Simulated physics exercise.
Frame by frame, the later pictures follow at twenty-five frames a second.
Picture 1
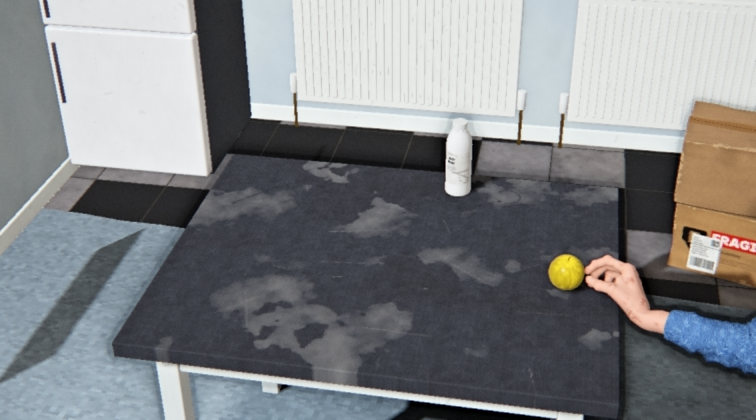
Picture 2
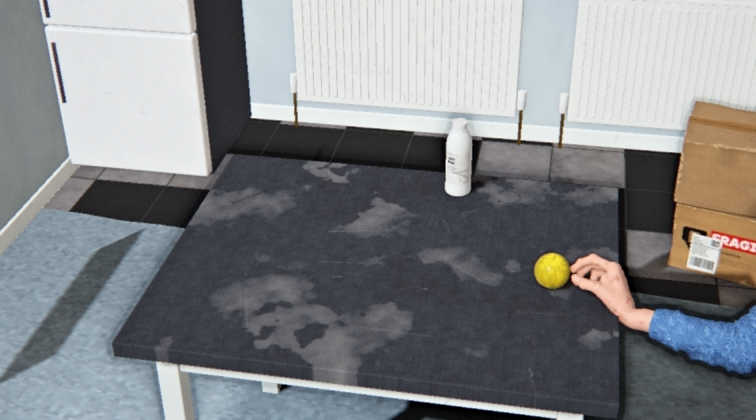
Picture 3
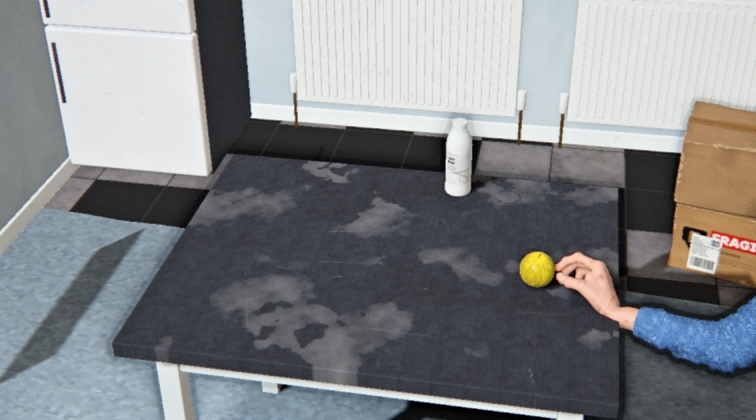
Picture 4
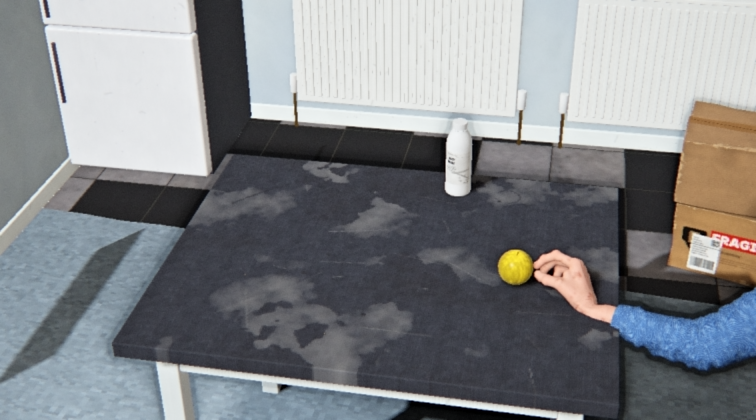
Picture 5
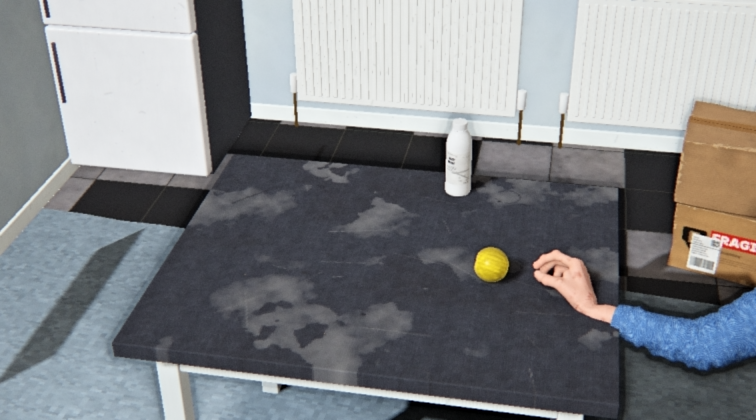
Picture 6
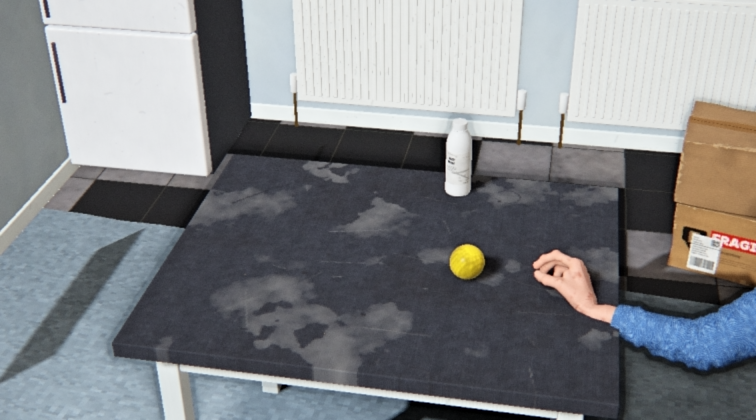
A yellow apple moves left across the dark table, pushed by a hand that then stops following.
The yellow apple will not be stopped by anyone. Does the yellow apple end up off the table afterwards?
Yes, it leaves the table.
Then, 0.30 s later than the last frame, yellow apple moved well along near (302, 245).
Then, 0.60 s later than the last frame, yellow apple now off the table.
Then, 0.90 s later than the last frame, things are still on the move.
When it is over, off the table, yellow apple.
